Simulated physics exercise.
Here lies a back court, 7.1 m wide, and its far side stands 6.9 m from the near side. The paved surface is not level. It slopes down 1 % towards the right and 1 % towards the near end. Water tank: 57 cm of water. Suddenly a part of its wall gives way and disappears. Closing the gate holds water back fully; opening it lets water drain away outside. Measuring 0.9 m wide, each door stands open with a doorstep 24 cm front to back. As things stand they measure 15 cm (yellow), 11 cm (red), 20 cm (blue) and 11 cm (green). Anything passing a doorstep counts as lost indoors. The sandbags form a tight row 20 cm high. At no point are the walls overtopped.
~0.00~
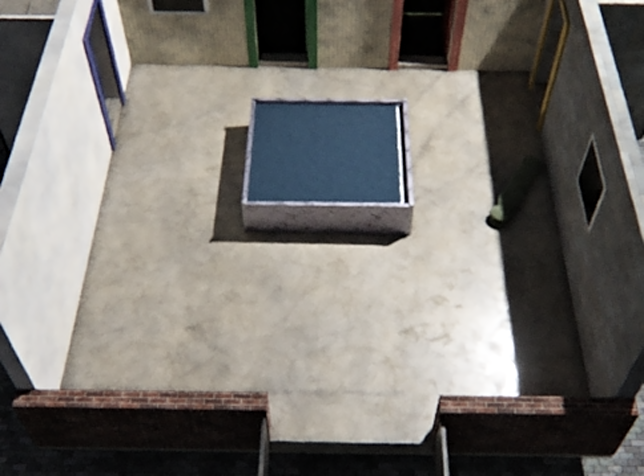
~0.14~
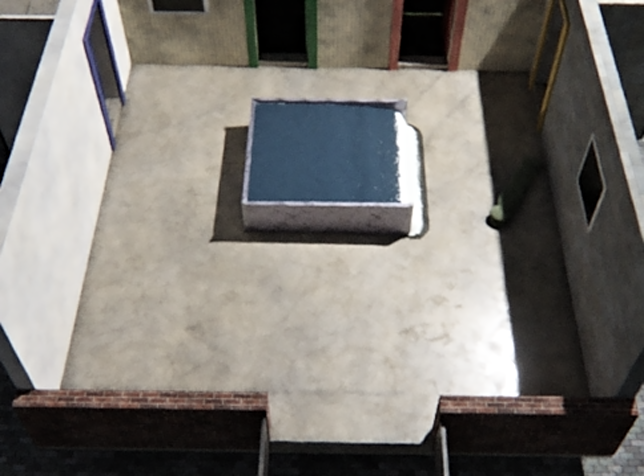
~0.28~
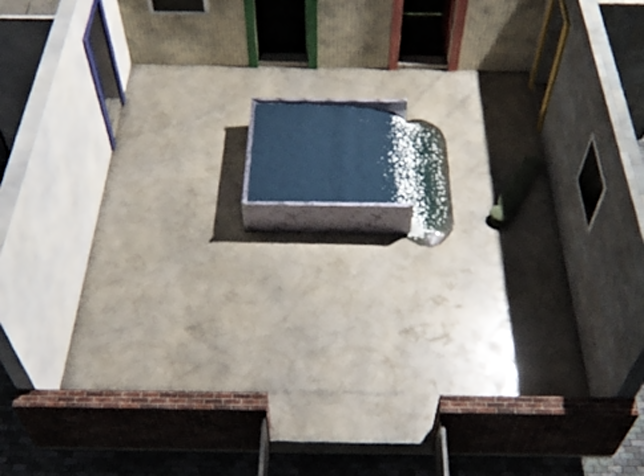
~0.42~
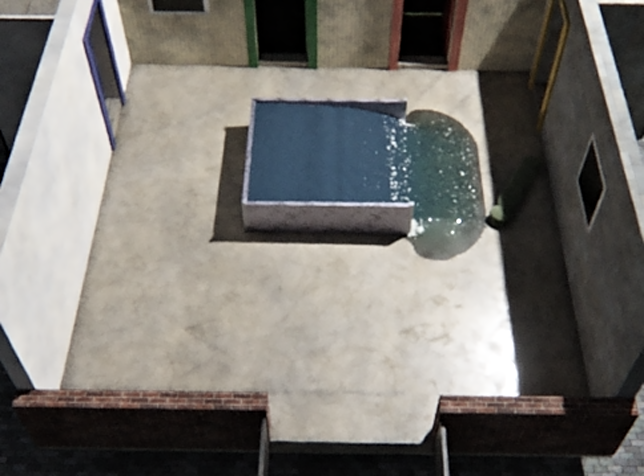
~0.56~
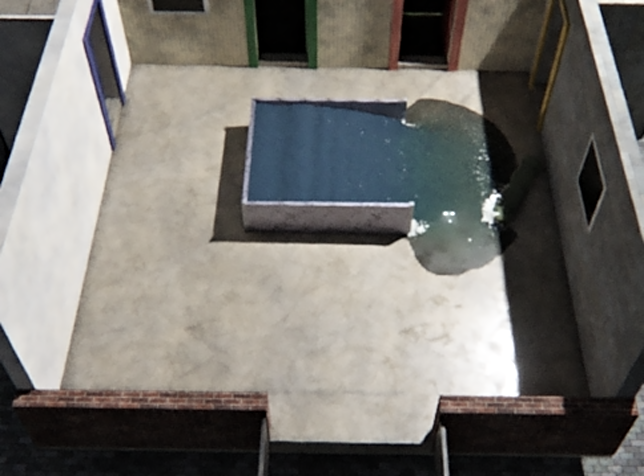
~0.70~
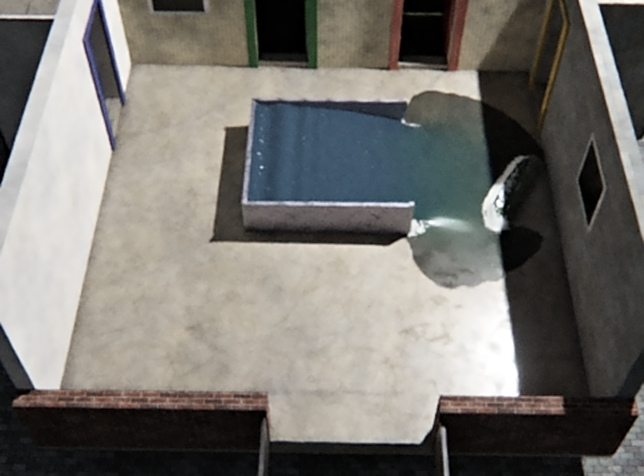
In this clip, the right wall of a rectangular water tank in a walled court disappears, and water pours out through the gap, spreading rightward across the paving in a widening pool and splashing around a small green object.
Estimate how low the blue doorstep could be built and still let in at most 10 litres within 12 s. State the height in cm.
I would say 11 cm or so.
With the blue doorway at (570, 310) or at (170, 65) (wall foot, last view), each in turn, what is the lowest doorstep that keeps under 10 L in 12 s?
Roughly 16 cm for the first and 10.0 cm for the second.
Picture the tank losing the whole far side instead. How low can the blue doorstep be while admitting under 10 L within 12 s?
Some 13.0 cm.
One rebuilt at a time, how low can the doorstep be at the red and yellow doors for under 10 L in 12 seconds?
Some 9.5 cm for red, some 30 cm for yellow.
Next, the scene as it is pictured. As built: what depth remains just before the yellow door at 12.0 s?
Depth: Near 5.0 cm.
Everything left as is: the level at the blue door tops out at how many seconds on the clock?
Approximately 5.0 s.
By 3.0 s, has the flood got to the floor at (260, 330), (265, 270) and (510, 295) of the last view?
Listed order - unwetted, unwetted, soaked through.
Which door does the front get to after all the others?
Last: Blue.
After 1.4 s water covers 20 % of the floor, deepest (38 cm) near (538, 139); it has not reached the blue door.
After 3.0 s water covers 30 % of the floor, deepest (40 cm) near (527, 80); it has not reached the blue door.
After 12.0 s water covers 100 % of the floor, deepest (11 cm) near (192, 422); 3 cm at the blue door, 0 litres in over its 20 cm doorstep.
At the blue door as built, the water arrived by 4.9 s and peaked near 15 cm at 5.2 s.
Run again over the same 12 s with other heights there, 15 litres in over 10 cm, 2 litres over 13.5 cm. The limit of 10 litres is kept from about 11 cm up.
